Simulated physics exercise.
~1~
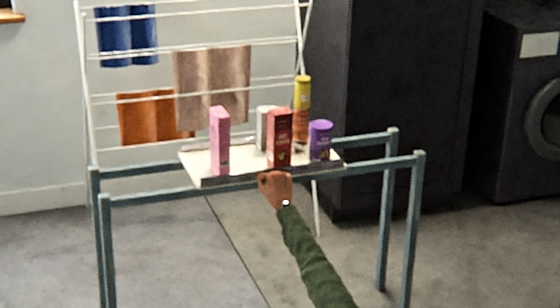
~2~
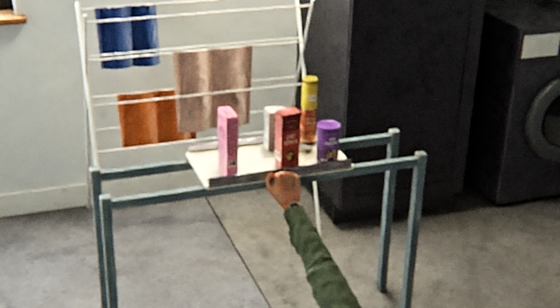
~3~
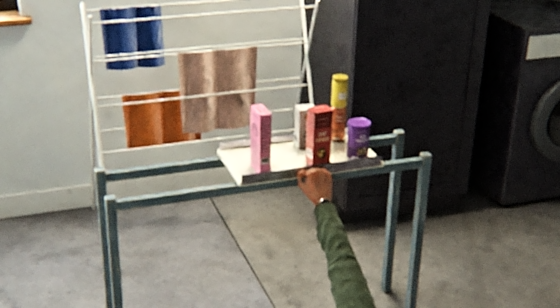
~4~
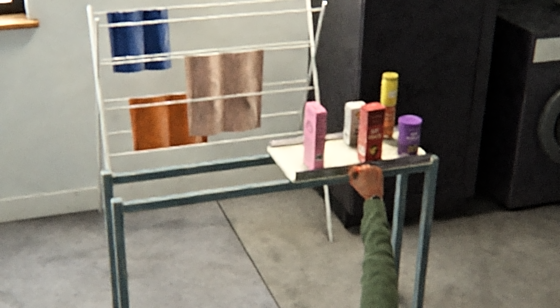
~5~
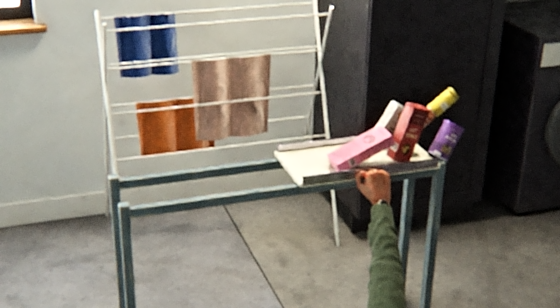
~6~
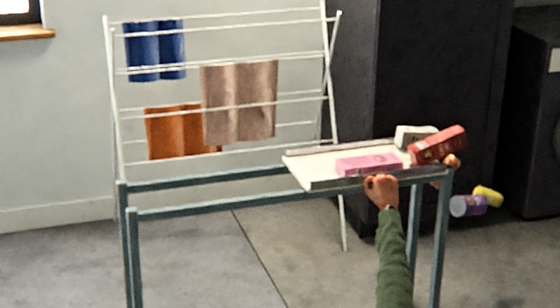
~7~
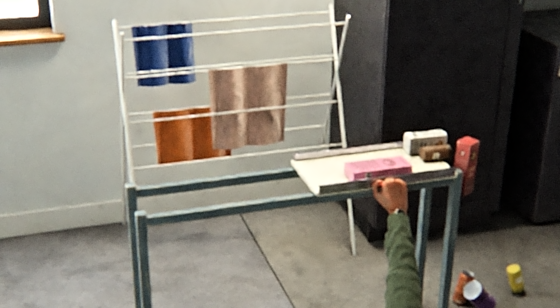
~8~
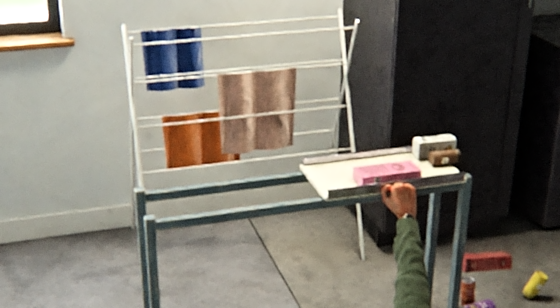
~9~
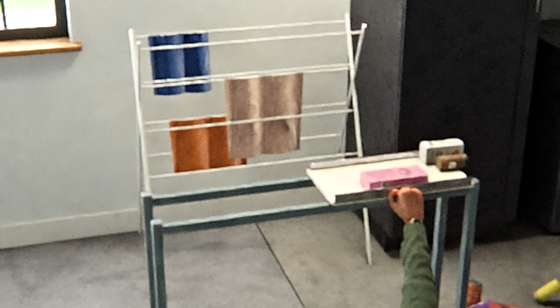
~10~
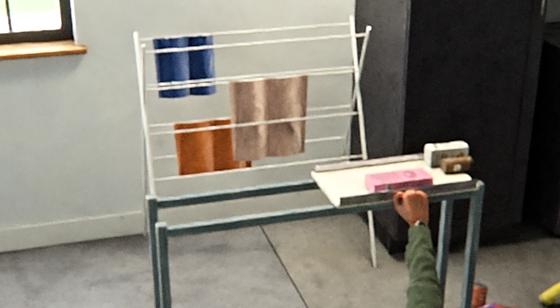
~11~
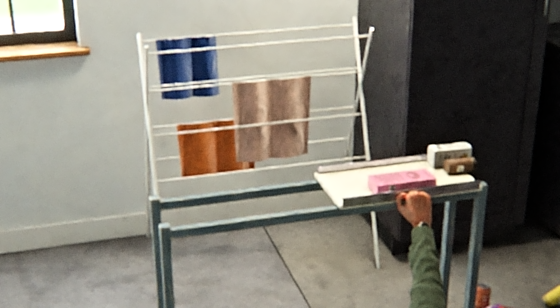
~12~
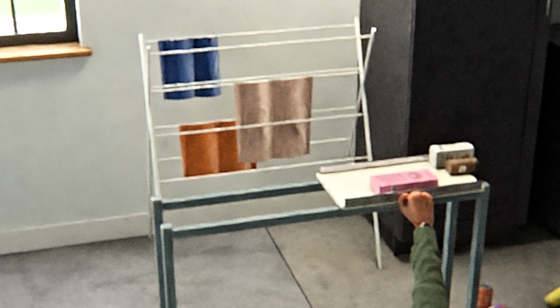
A hand slid a white tray of small upright containers to the right along a blue-grey frame until they toppled, several dropping to the floor, and at the end a pink packet and two other items lay tipped over on the tray.
